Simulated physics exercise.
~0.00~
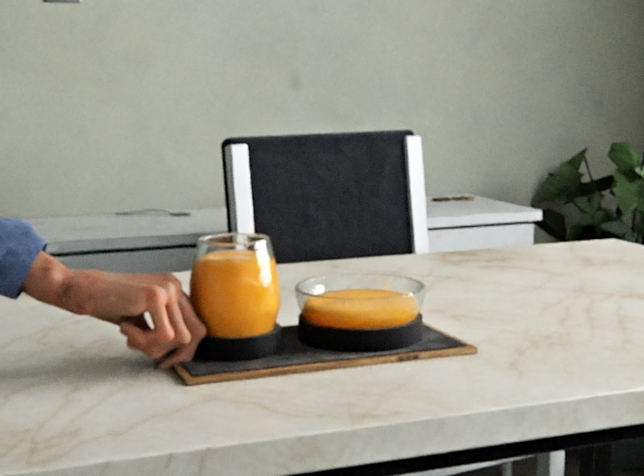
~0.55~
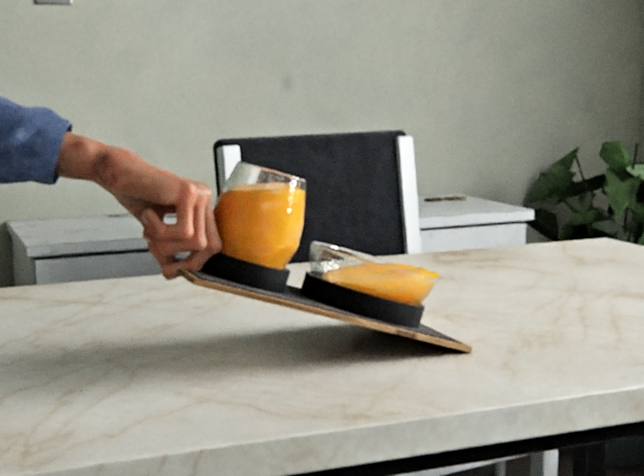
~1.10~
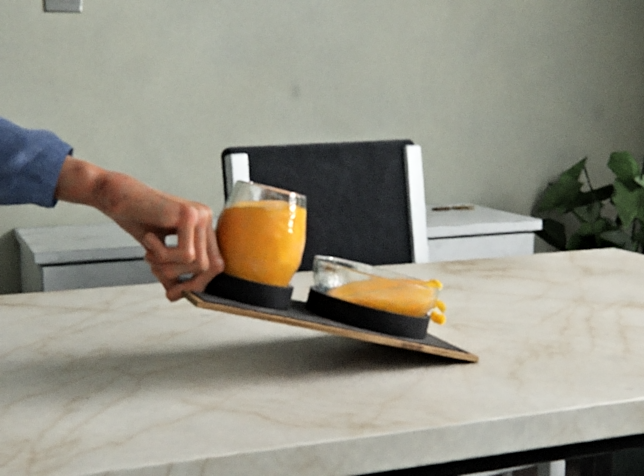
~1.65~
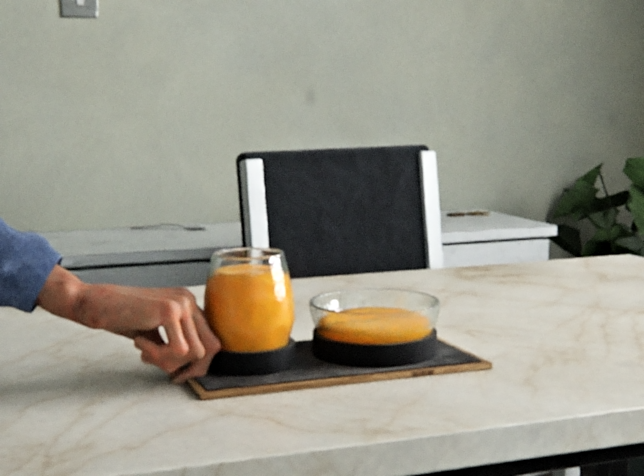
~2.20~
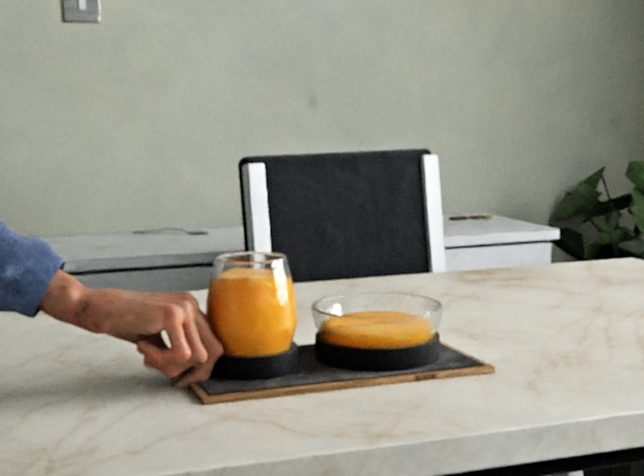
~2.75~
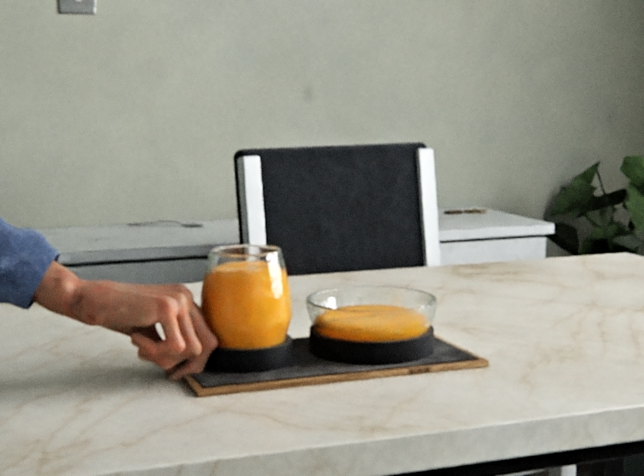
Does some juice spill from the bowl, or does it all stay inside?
Some juice spills over the right side of the bowl while the hand holds the left edge of the tray up.
